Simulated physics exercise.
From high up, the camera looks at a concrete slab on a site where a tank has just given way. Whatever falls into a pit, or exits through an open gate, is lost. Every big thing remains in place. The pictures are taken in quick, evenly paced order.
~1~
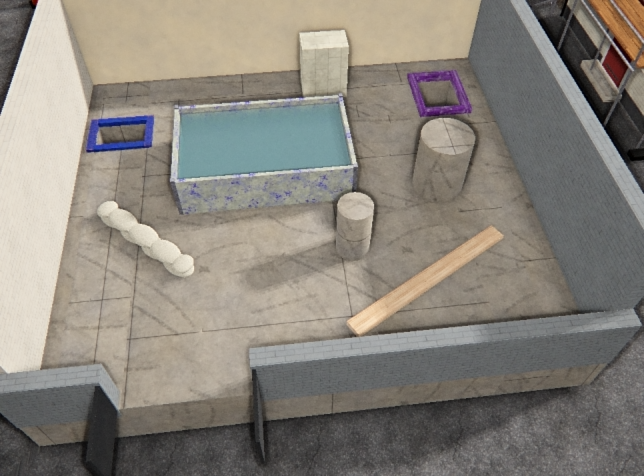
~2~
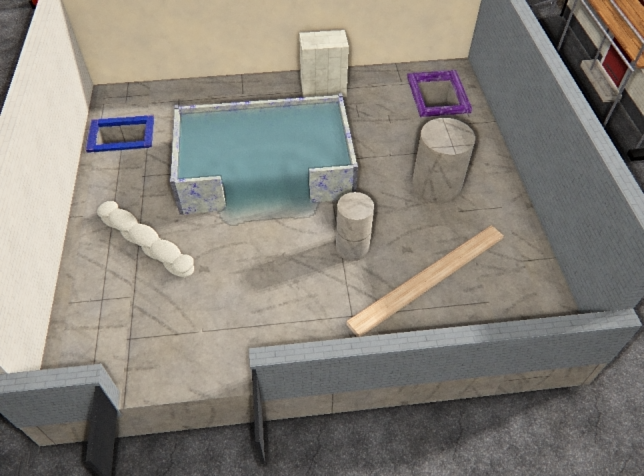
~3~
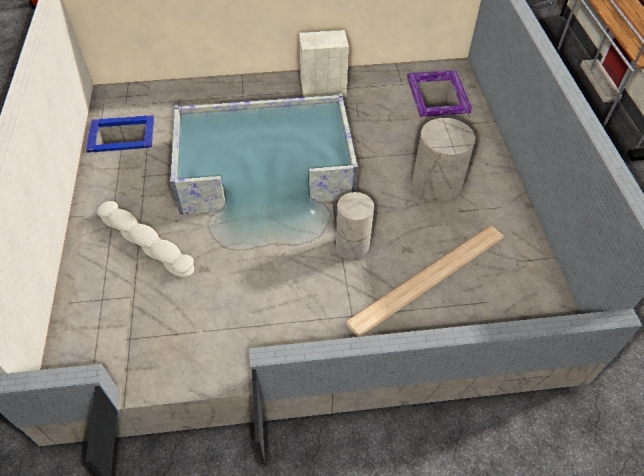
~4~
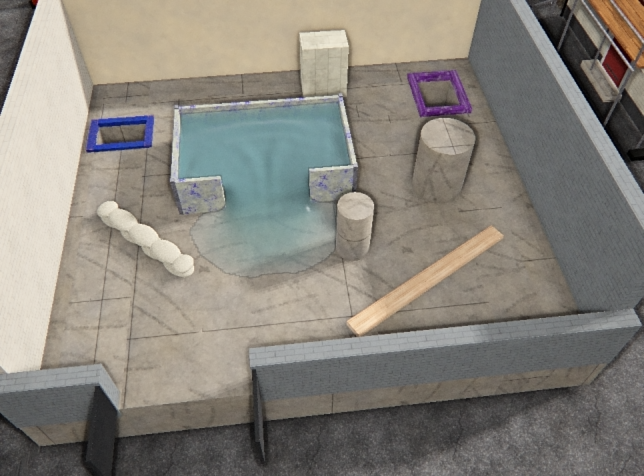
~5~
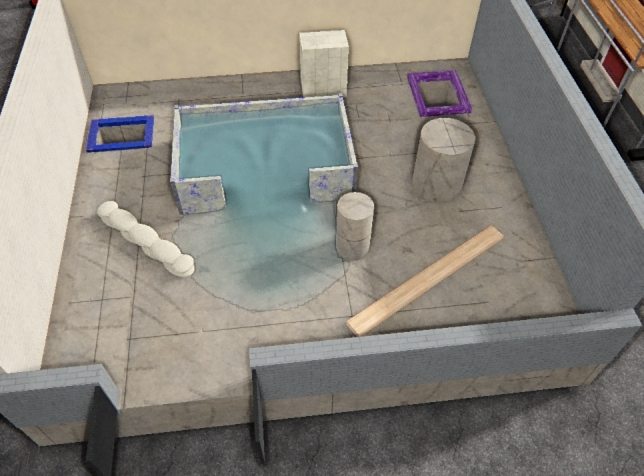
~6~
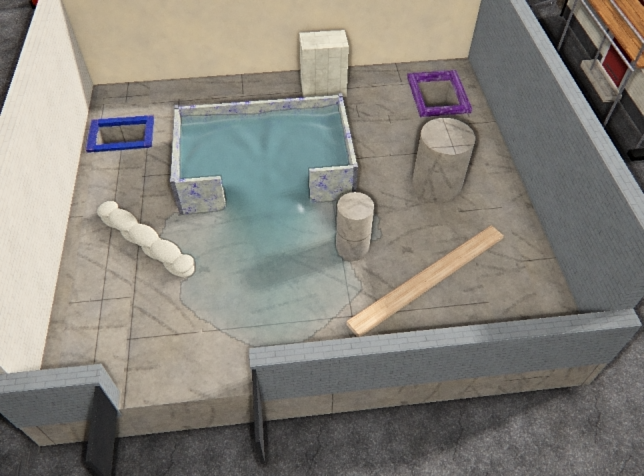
The footage shows a walled slab with a rectangular tank of water whose front side opens in the middle, and water pours through the gap, spreading forward across the floor between a white lumpy barrier, a short cylinder and a wooden plank.
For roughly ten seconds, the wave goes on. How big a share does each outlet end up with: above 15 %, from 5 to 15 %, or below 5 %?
The gate will drain in excess of fifteen per cent; the purple pit will drain shy of five per cent; the blue pit will drain shy of five per cent.
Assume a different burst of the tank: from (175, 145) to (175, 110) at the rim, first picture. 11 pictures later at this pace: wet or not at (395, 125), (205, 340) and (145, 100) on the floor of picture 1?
In that order: No water, free of water, wet.
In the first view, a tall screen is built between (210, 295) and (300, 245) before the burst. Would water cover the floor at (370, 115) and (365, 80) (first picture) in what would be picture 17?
Log, in order: Unreached / unreached.
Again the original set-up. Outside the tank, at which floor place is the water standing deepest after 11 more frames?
(334, 354).
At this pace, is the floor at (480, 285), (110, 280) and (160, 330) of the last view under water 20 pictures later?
In turn, the three spots are soaked, high and dry and soaked.
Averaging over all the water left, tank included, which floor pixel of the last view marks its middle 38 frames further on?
Near (313, 243).
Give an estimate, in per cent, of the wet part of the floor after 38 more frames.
Roughly 60 per cent.
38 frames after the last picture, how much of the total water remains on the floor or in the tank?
I make it 70 per cent.
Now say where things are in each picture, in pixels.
The tank at (262, 140) is whole and still, in the first picture.
Water pours out at (267, 195) and has run to (313, 206), in the second picture.
Water pours out at (267, 196) and has run to (317, 233), in the third picture.
Water pours out at (267, 197) and has run to (301, 267), in the fourth picture.
Water pours out at (267, 196) and has run to (266, 306), in the fifth picture.
The front is at (291, 342), out from the gap at (267, 196), in the sixth picture.
A moment on, water covers 20 % of the floor; the gate 2 %, the purple pit 0 %, the blue pit 0 %.
Next, water covers 30 % of the floor; the gate 9 %, the purple pit 0 %, the blue pit 0 %.
Then, water covers 40 % of the floor; the gate 18 %, the purple pit 0 %, the blue pit 0 %.
Later, water covers 60 % of the floor; the gate 30 %, the purple pit 0 %, the blue pit 0 %.
In the end, water covers 75 % of the floor; the gate 38 %, the purple pit 0 %, the blue pit 0 %.
